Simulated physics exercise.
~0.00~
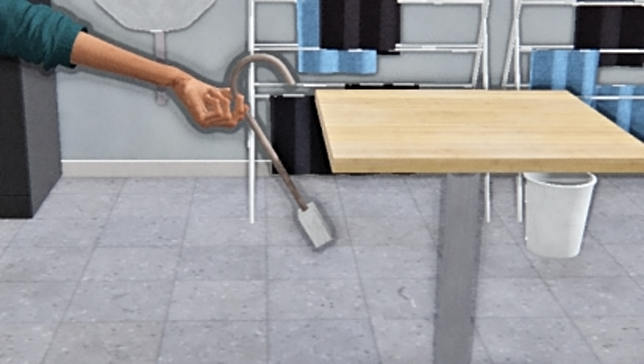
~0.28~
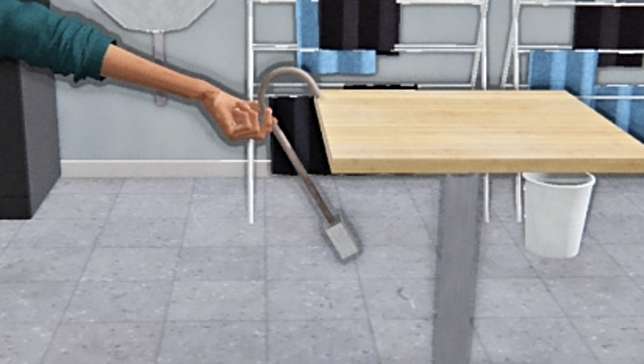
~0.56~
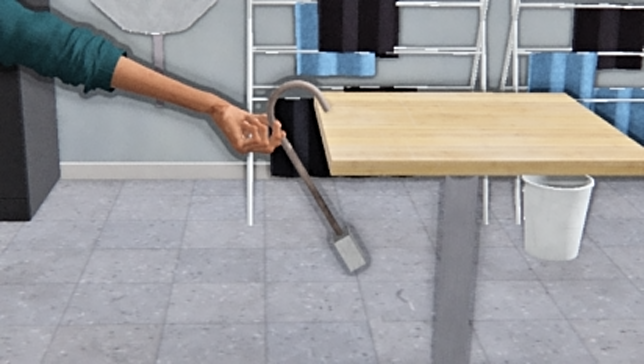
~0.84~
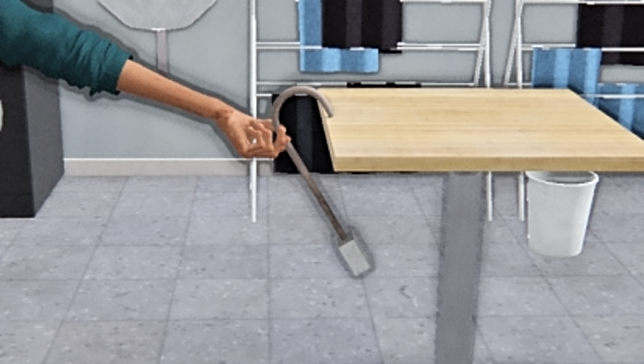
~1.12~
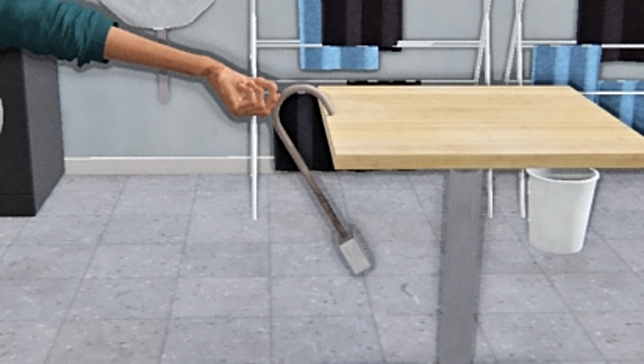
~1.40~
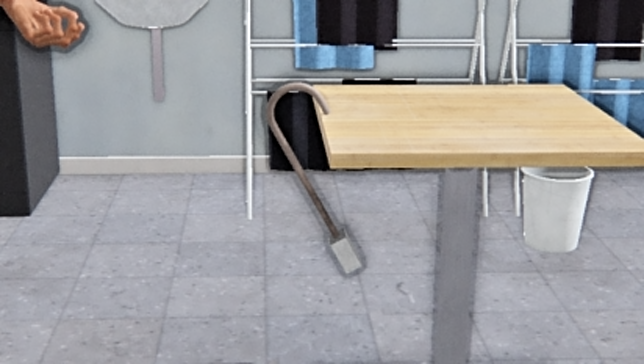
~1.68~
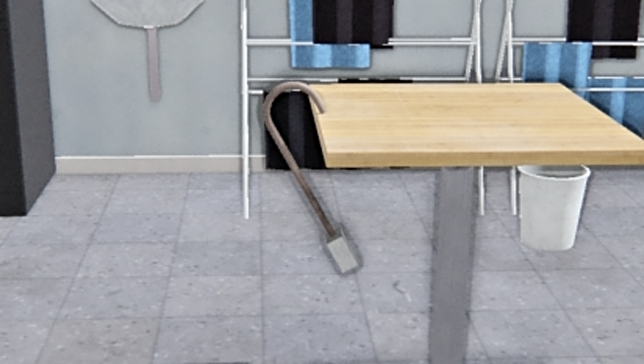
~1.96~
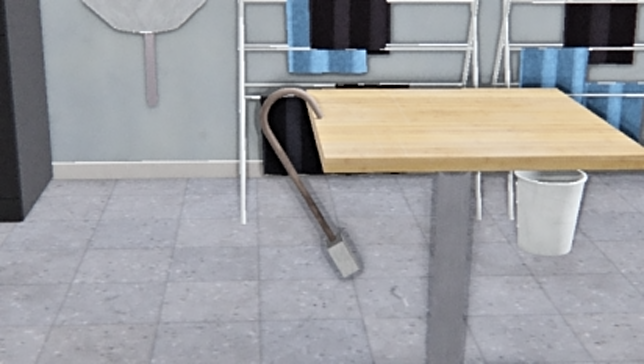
In a room with a grey tiled floor and drying racks, a hand carried a hooked brush-like tool rightward to the left end of a light wooden table, hooked it over the edge, then let go and drew back, leaving it hanging there.
